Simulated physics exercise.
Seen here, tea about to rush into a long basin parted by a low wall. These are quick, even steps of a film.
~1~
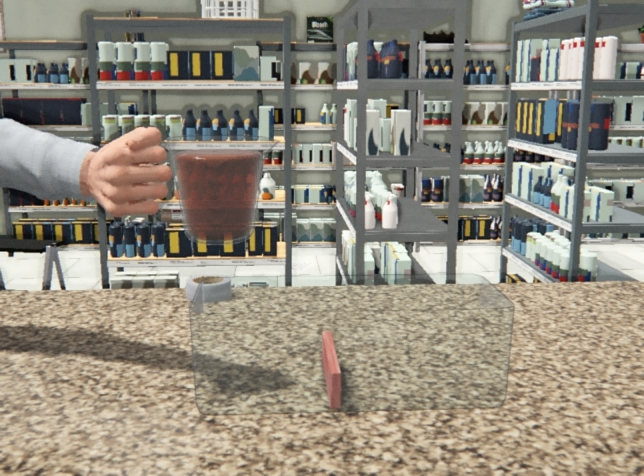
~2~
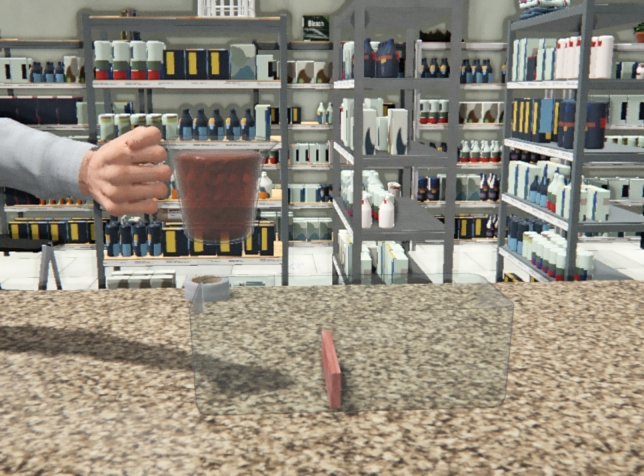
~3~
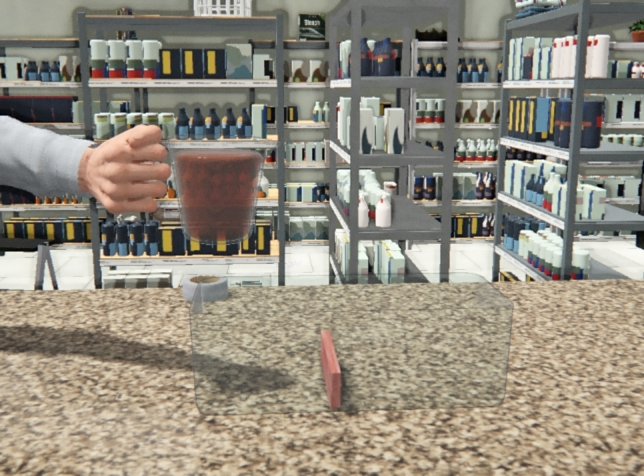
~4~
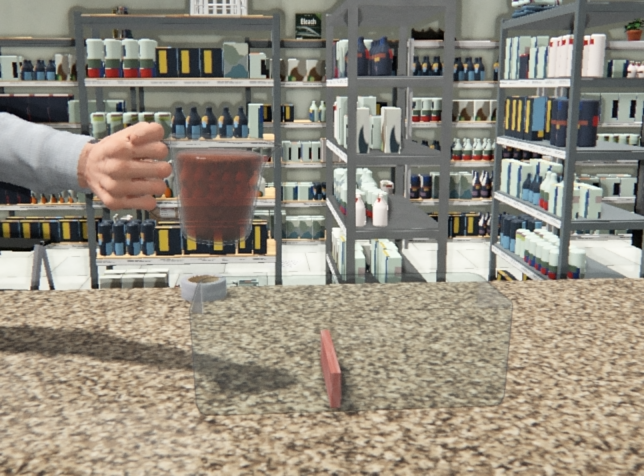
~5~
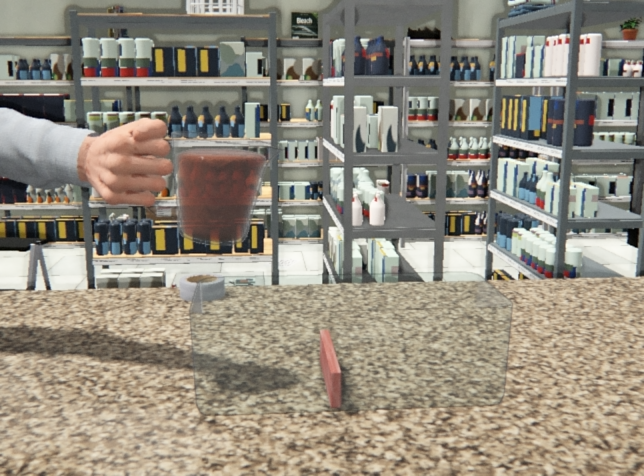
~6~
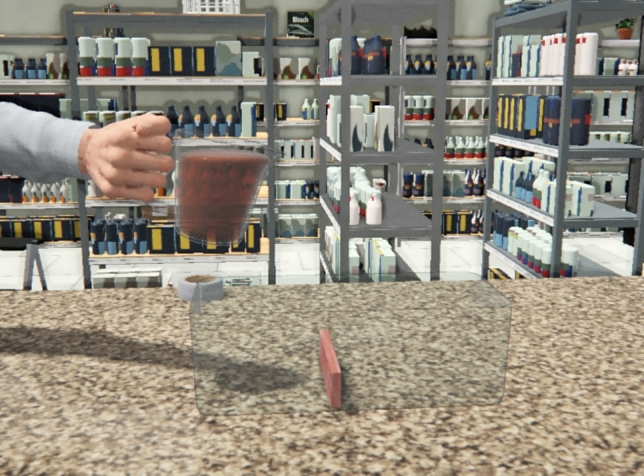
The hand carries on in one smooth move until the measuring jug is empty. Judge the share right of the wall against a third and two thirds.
In the end from a third to two thirds is right of the wall.
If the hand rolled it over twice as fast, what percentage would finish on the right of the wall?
About 35 per cent.
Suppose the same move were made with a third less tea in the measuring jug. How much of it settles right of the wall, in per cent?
Near 30 %.
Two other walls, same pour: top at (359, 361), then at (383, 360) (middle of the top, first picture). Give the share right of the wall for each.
The first gives 15 %, the second 10 %.
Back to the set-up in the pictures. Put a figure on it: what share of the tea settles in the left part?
It comes to 40 per cent or so.
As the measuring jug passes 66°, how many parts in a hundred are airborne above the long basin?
Some 20 per cent.
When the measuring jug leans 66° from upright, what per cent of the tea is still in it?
Some 75 per cent.
A moment on, the measuring jug is tipped part way and 73 per cent is still to pour, 1 is left of the wall and 7 right of it.
Next, the measuring jug is tipped on its side and 18 per cent is still to pour, 17 is left of the wall and 50 right of it.
Then the measuring jug is tipped right over and 0 per cent is still to pour, 41 is left of the wall and 58 right of it.
Later the measuring jug is tipped right over and 0 per cent is still to pour, 41 is left of the wall and 58 right of it.
Finally, 41 per cent lies left of the wall, 58 right of it and 0 outside.
